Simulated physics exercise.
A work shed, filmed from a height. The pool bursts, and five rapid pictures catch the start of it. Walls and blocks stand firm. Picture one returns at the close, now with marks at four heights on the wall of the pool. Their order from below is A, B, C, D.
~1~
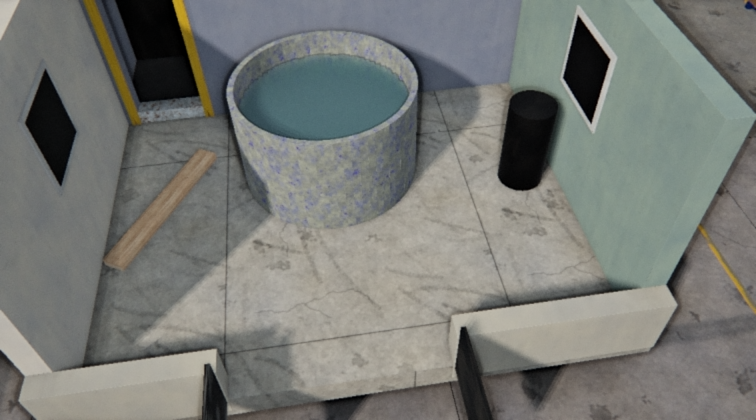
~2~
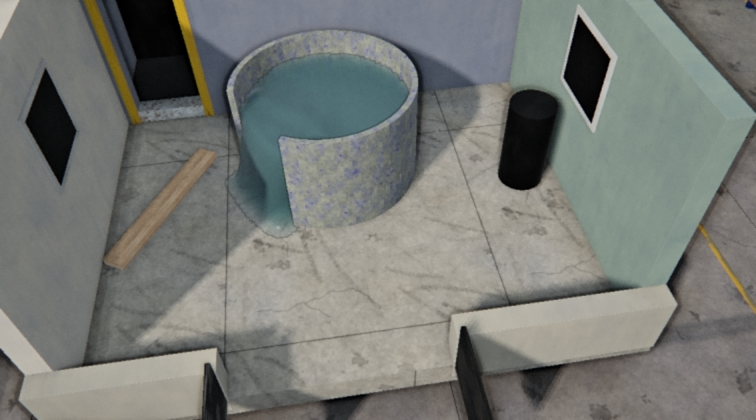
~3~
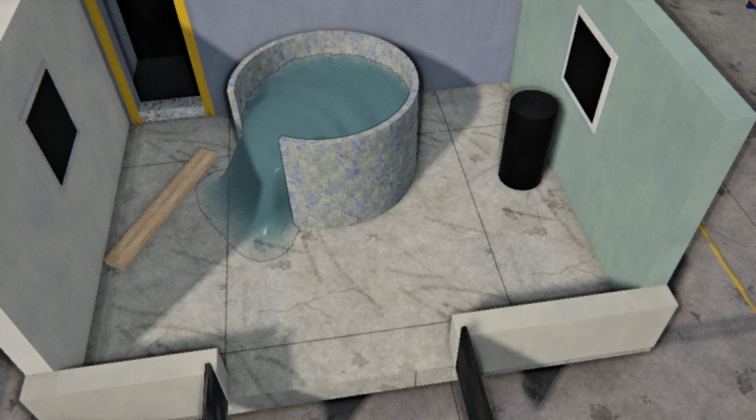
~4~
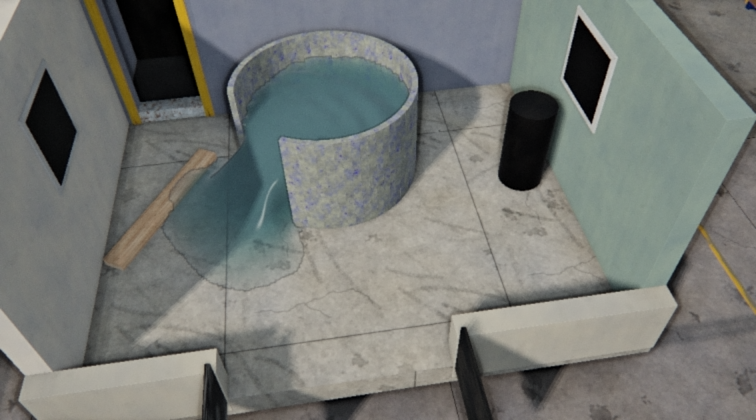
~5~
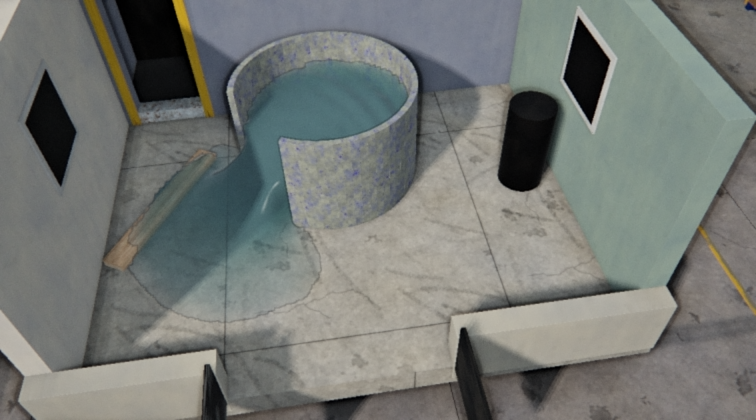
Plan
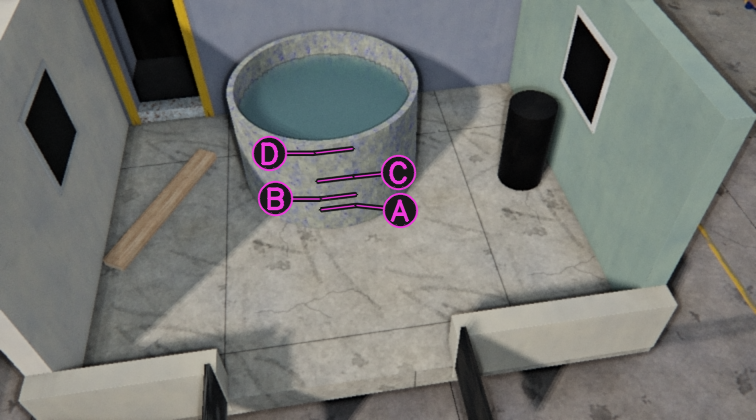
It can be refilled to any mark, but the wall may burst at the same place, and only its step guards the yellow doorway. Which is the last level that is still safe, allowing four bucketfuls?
It is C.
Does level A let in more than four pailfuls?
No, that is safe.
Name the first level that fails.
D.
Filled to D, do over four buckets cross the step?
Yes.
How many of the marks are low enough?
Three.
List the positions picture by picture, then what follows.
In the first picture, water in the pool at rest, its middle at (325, 102); foot of the yellow doorway at (174, 119); open gate at (336, 329).
In the second picture, 2 % of the ground under water, visible out to (241, 172).
In the third picture, 5 % of the ground under water, visible out to (209, 180).
In the fourth picture, 10 % of the ground under water, visible out to (236, 281).
In the fifth picture, 18 % of the ground under water, visible out to (168, 300).
In magenta, A at (338, 207); B at (337, 196); C at (336, 178); D at (333, 150); from the bottom up A, B, C, D.
If A is chosen, nothing gets over.
If B is chosen, nothing gets over.
If C is chosen, a bucket or two gets in.
If D is chosen, about 14 bucketfuls get in.
